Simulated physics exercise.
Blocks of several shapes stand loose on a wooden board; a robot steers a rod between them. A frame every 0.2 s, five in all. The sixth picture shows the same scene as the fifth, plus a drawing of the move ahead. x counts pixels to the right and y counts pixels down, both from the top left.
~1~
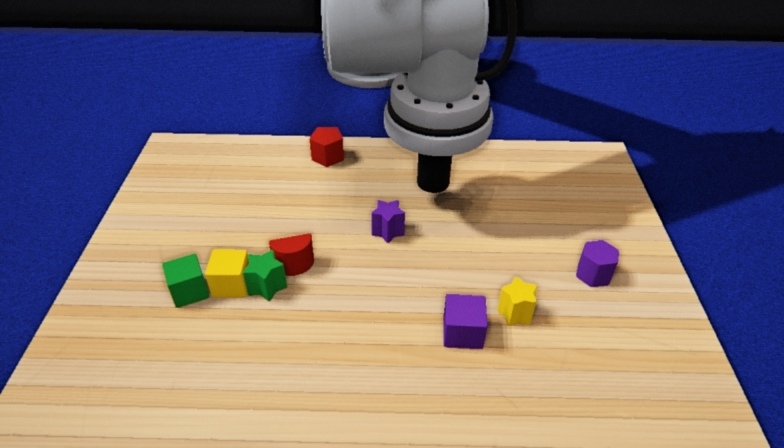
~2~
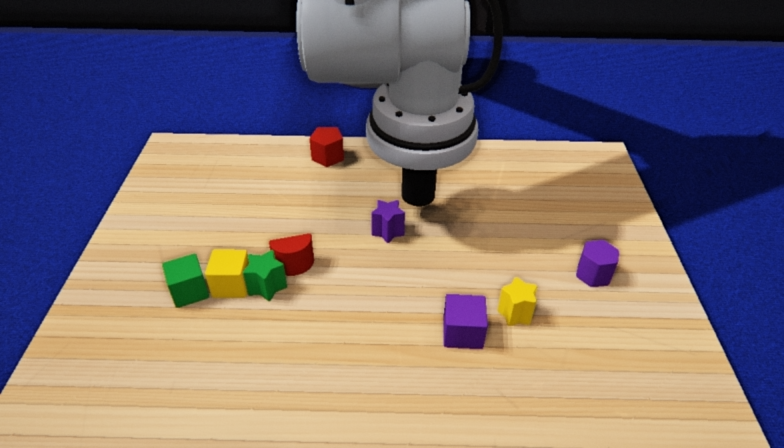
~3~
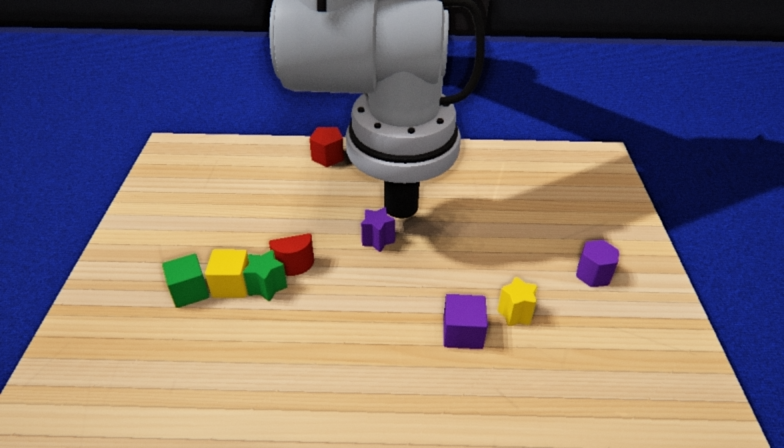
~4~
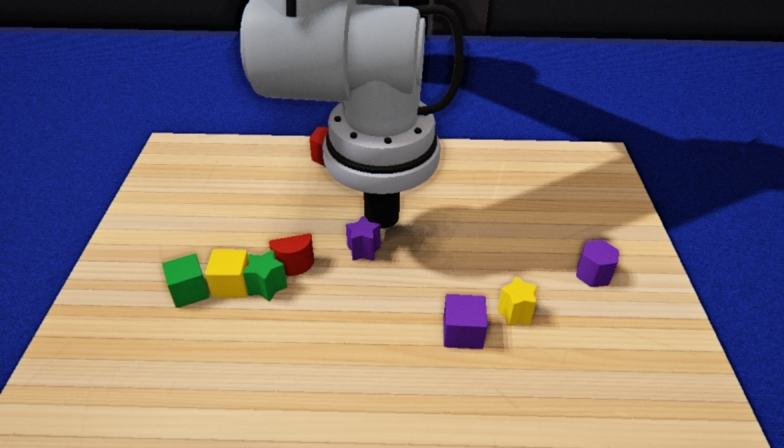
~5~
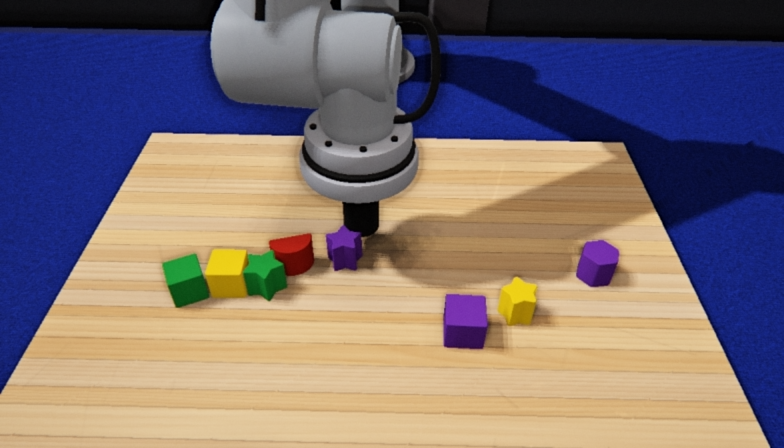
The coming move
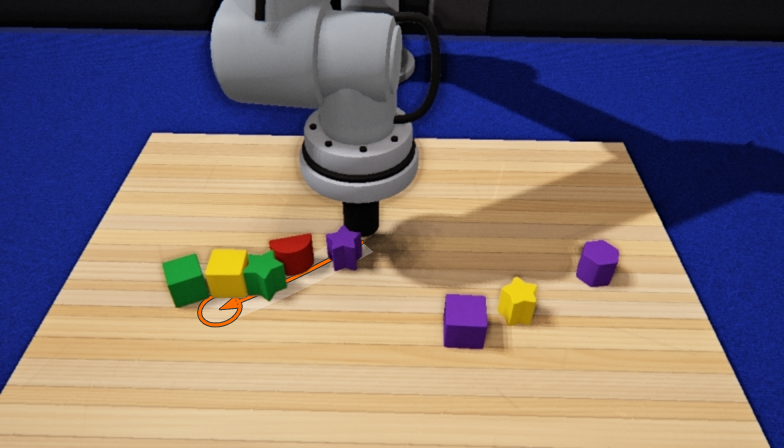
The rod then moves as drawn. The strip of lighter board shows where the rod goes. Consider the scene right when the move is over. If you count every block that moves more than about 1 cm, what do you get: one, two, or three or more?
Displaced: Three or more.
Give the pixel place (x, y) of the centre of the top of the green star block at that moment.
At roughly (176, 296).
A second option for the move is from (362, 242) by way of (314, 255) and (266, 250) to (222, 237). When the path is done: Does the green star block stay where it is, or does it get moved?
It will be nudged away from its spot.
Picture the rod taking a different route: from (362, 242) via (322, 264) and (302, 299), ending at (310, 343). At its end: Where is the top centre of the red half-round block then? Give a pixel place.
Final place: (267, 246).
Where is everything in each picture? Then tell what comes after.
In the first frame, rod's lower end (433, 183); green square piece (182, 268); yellow square piece (226, 261); green star block (262, 263); red half-round block (291, 243); purple star block (388, 209).
In the second frame, rod (418, 196); blocks still.
In the third frame, rod (401, 208); purple star block (377, 217).
In the fourth frame, rod (382, 217); purple star block (363, 227).
In the fifth frame, rod (362, 225); green square piece (182, 268); yellow square piece (226, 261); green star block (262, 263); red half-round block (291, 243); purple star block (344, 237).
Drawn move, from (362, 242) by way of (297, 276) to (220, 309).
What follows on the original path. One third of the way, rod (318, 248); green square piece (178, 270), turned 15° clockwise; yellow square piece (216, 266); green star block (255, 264), turned 25° anticlockwise; red half-round block (275, 245), turned 15° clockwise; purple star block (303, 264).
Two thirds of the way, rod (269, 270); green square piece (158, 272), turned 35° clockwise; yellow square piece (192, 276); green star block (233, 271), turned 55° anticlockwise; red half-round block (244, 245), turned 50° clockwise; purple star block (275, 288), turned 50° anticlockwise.
At the end, rod (215, 292); green square piece (127, 267), turned 80° clockwise; yellow square piece (140, 289), turned 50° clockwise; green star block (176, 296), turned 60° anticlockwise; red half-round block (244, 245), turned 50° clockwise; purple star block (270, 291), turned 75° anticlockwise.
